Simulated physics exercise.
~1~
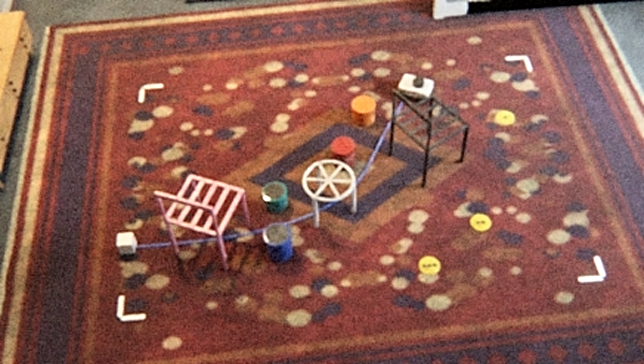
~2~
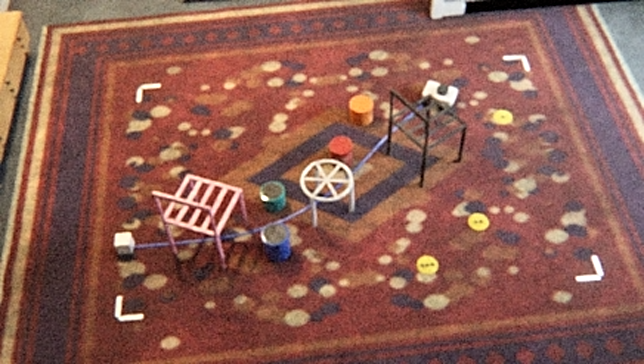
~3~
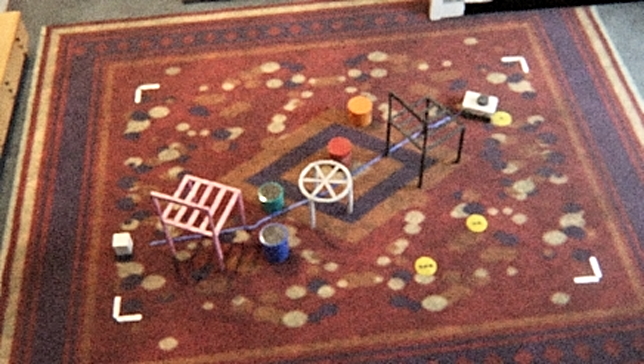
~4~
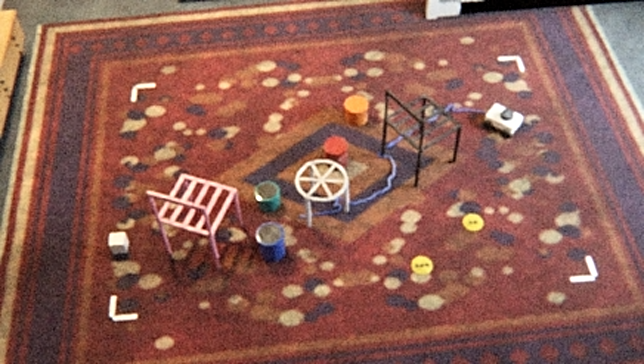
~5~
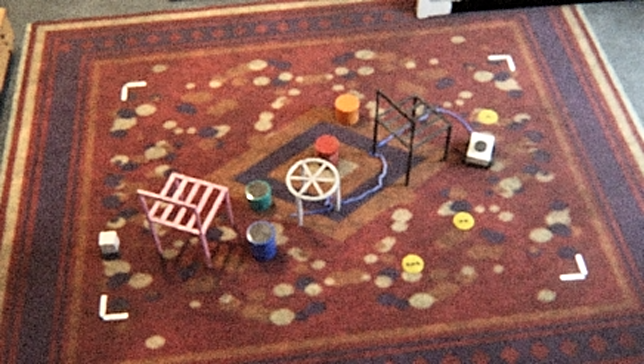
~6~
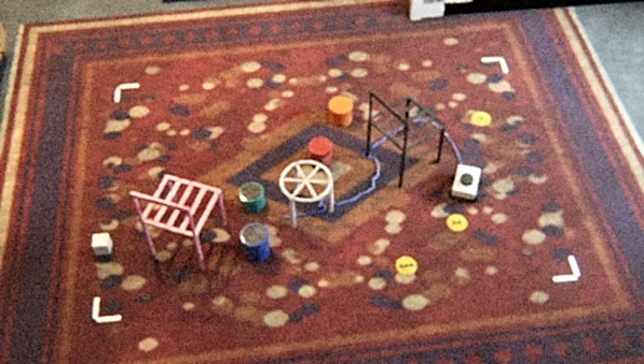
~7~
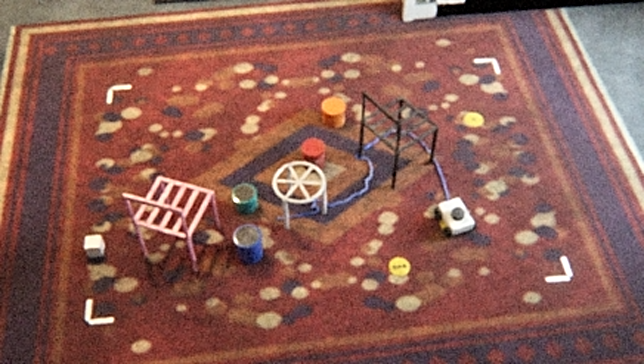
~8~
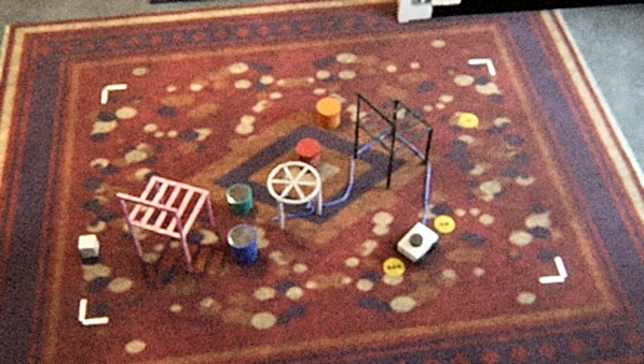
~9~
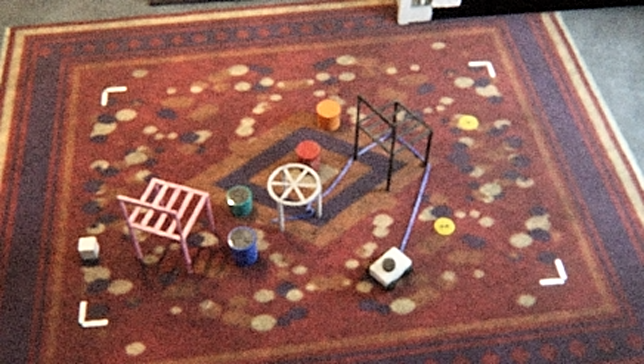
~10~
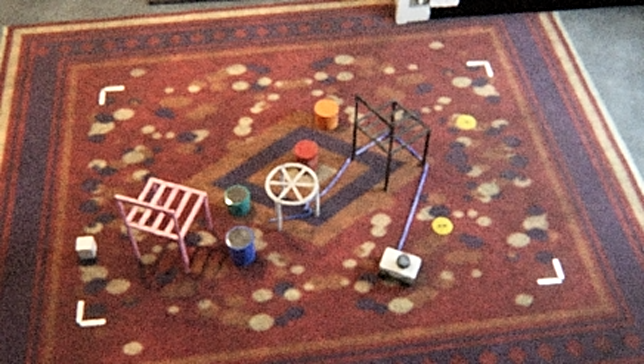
The footage shows a small white cart on a patterned red rug driving right, its purple lead pulling out of a white block and sliding past miniature furniture and pots, before it curves down and left past yellow marks and stops, unplugged, with everything else still standing in place.
